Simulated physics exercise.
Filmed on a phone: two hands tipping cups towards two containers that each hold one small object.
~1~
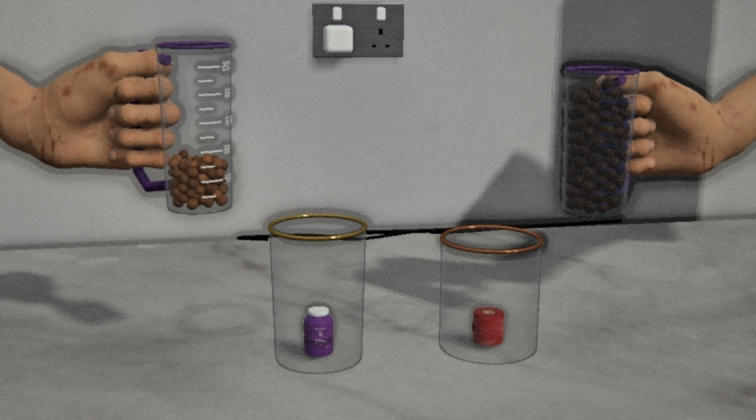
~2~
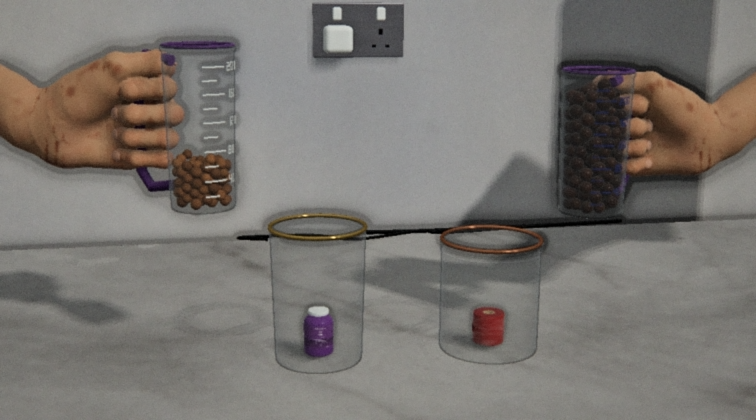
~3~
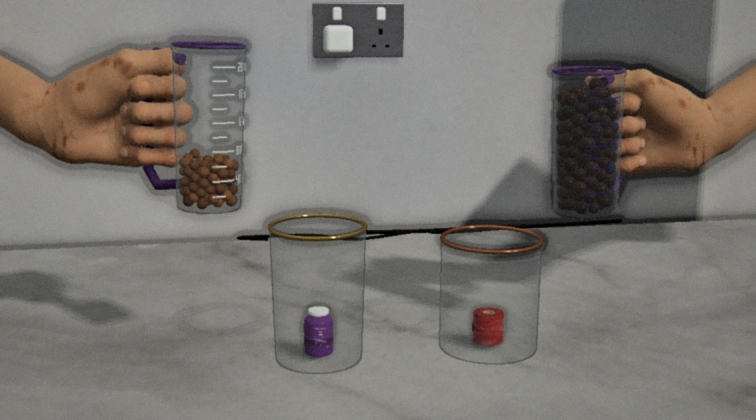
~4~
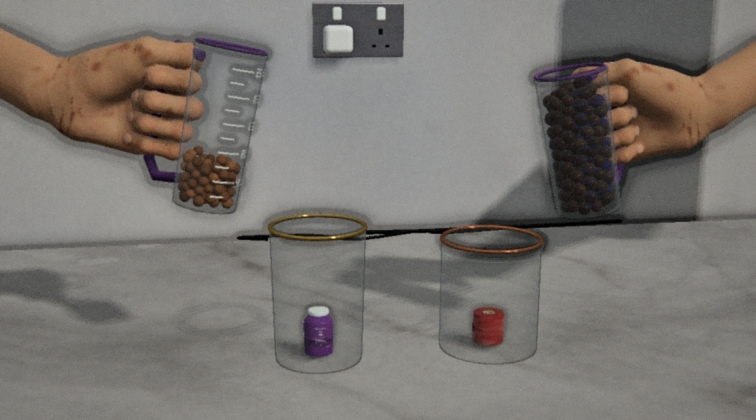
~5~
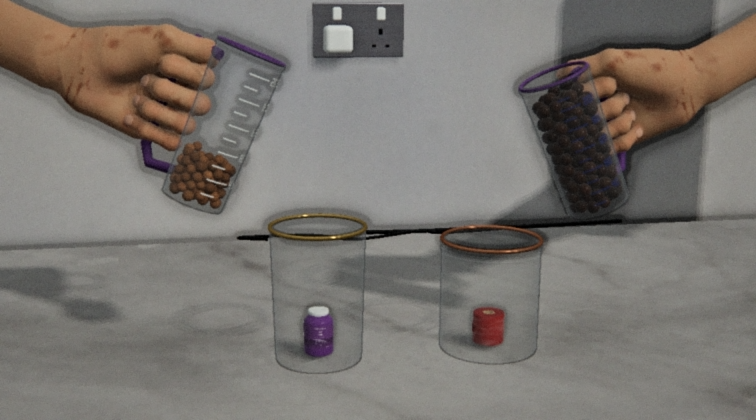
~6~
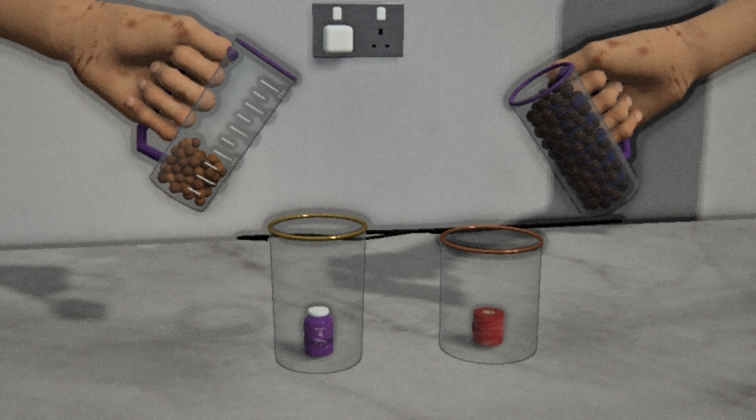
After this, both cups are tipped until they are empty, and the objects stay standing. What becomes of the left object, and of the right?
On the left it remains in view above the fill, on the right it is covered over.
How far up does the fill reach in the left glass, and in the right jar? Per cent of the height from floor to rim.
Left: 20 %. Right: 55 %.
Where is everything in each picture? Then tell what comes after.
Small bottle in the left glass (319, 331), reaching about a third of the way up; left cup (197, 127), a third full of cereal balls; small roll in the right jar (488, 326), a quarter of its height or less; right cup (597, 142), nearly full of chocolate balls, in the first frame.
Left cup (201, 127), upright; right cup (594, 142), upright, in the second frame.
Left cup (209, 127), upright; right cup (587, 142), upright, in the third frame.
Left cup (218, 127), tipped 11°; right cup (580, 142), tipped 11°, in the fourth frame.
Left cup (222, 127), tipped 23°; right cup (576, 142), tipped 23°, in the fifth frame.
Small bottle in the left glass (319, 331); left cup (222, 127), tipped 35°; small roll in the right jar (488, 326); right cup (576, 142), tipped 35°, in the sixth frame.
Then, 0.55 s later than the last frame, left glass empty, all of its cupful still in the cup; right jar nearly empty, nearly all of its cupful still in the cup.
Then, 1.03 s later than the last frame, left glass nearly empty, nearly all of its cupful still in the cup; right jar nearly empty, roughly half of its cupful still in the cup.
Then, 1.44 s later than the last frame, left glass nearly empty, none of its cupful still in the cup; right jar half full, none of its cupful still in the cup.
When it is over, left glass a quarter full (surface near (319, 325)), nothing beside it; right jar half full (surface near (490, 284)), nothing beside it; the left thing is still showing; the right thing is covered.
